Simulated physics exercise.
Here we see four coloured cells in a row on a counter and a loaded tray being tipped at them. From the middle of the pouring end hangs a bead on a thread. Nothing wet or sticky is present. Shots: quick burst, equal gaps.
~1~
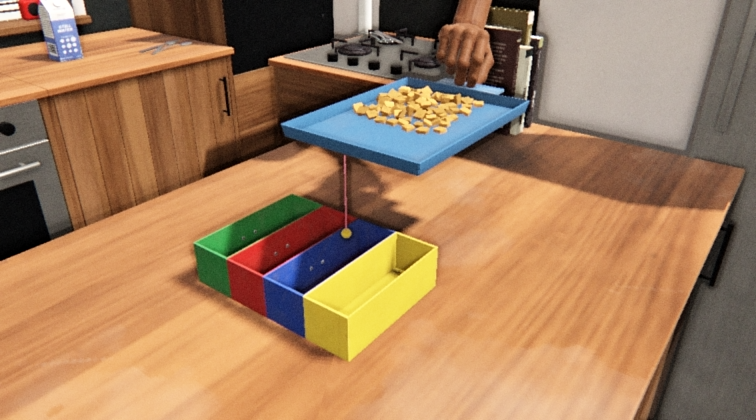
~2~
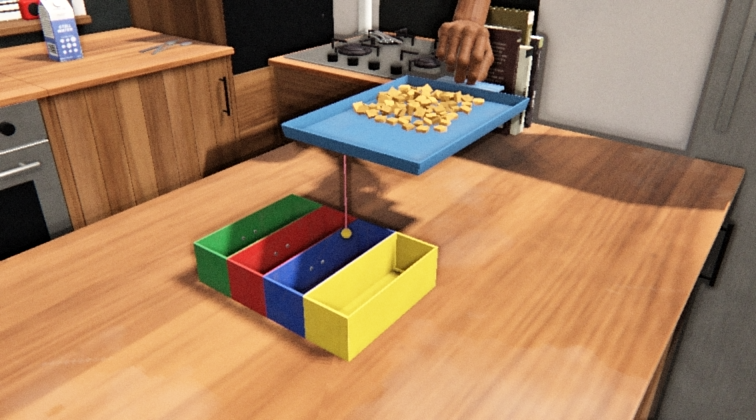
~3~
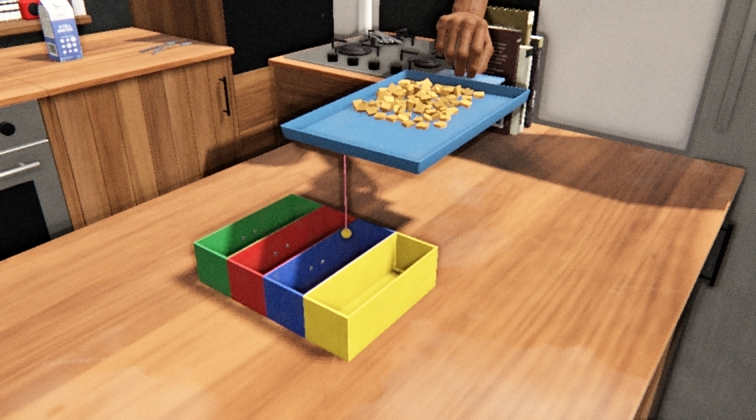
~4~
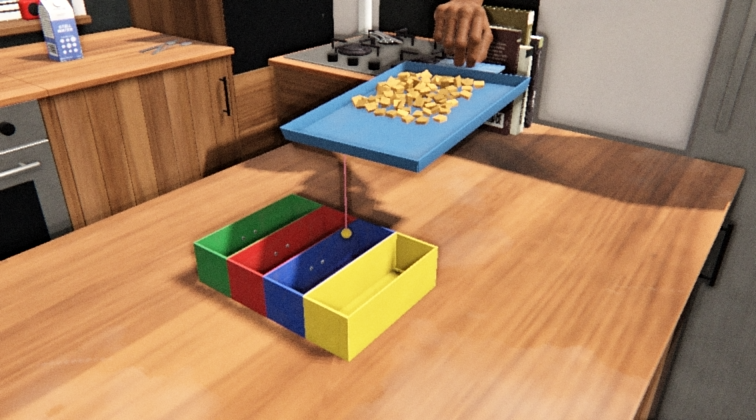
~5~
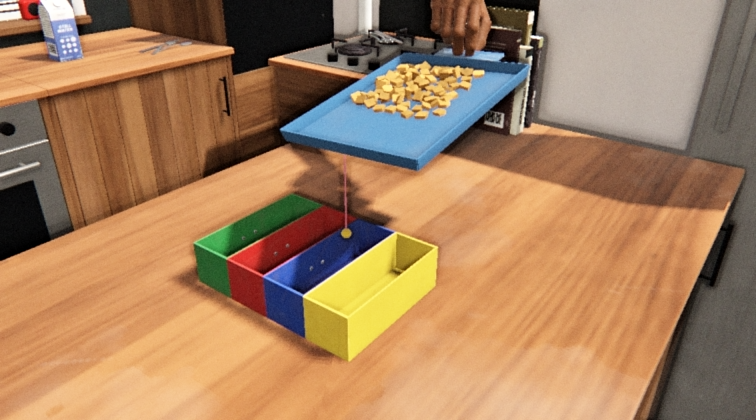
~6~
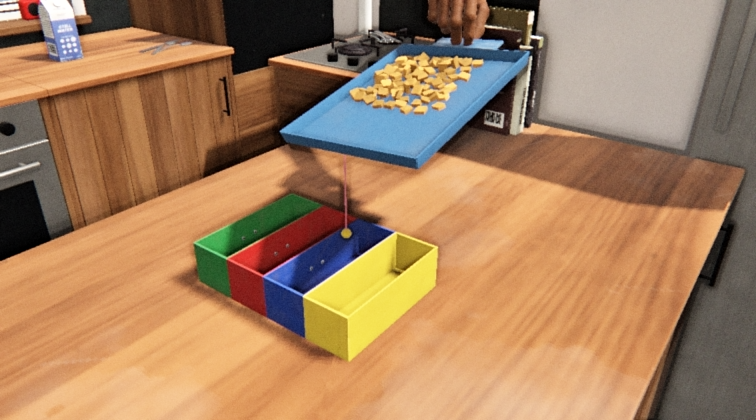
The clip opens on a hand holding a blue tray of golden cereal squares level above green, red, blue and yellow cells on a wooden counter, a yellow bead hanging beneath. The hand then gradually raises the far end, tilting the tray slightly toward its near left corner, while the cells stay still.
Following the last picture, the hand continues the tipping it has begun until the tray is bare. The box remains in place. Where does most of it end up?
Most ends up in the red cell.
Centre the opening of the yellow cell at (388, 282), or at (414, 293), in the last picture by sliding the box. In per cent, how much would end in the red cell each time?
Respectively 40 percent and 20 percent.
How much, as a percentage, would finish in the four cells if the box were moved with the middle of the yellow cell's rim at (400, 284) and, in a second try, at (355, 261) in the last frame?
About 90% and about 100%.
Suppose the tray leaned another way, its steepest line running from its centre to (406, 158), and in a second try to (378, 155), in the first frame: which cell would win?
Try A: That yellow cell / try B: The cell in yellow.
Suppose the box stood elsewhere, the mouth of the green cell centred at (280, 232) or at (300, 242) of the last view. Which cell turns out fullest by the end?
Result 1: The green cell; result 2: The cell in green.
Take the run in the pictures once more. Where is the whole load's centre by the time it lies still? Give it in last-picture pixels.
The centre ends up roughly at (286, 269).
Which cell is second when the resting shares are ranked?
Second place goes to the green cell.
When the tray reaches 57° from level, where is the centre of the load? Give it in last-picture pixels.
I'd put it at about (311, 127).
Just after the last frame, tray tipped steeply; the larger part on the tray; just a few in the green cell; just a few in the red cell; about a tenth falling or outside the box.
A moment on, tray tipped right over; roughly two thirds on the tray; about a tenth in the red cell; about a tenth in the green cell; just a few in the blue cell; just a few falling or outside the box.
Further on, tray tipped past a quarter turn; roughly two thirds in the red cell; roughly a quarter in the green cell; about a tenth in the blue cell; just a few falling or outside the box.
When it is over, tray tipped past a quarter turn; roughly two thirds in the red cell; roughly a quarter in the green cell; about a tenth in the blue cell; not one in the yellow cell; just a few outside the box.
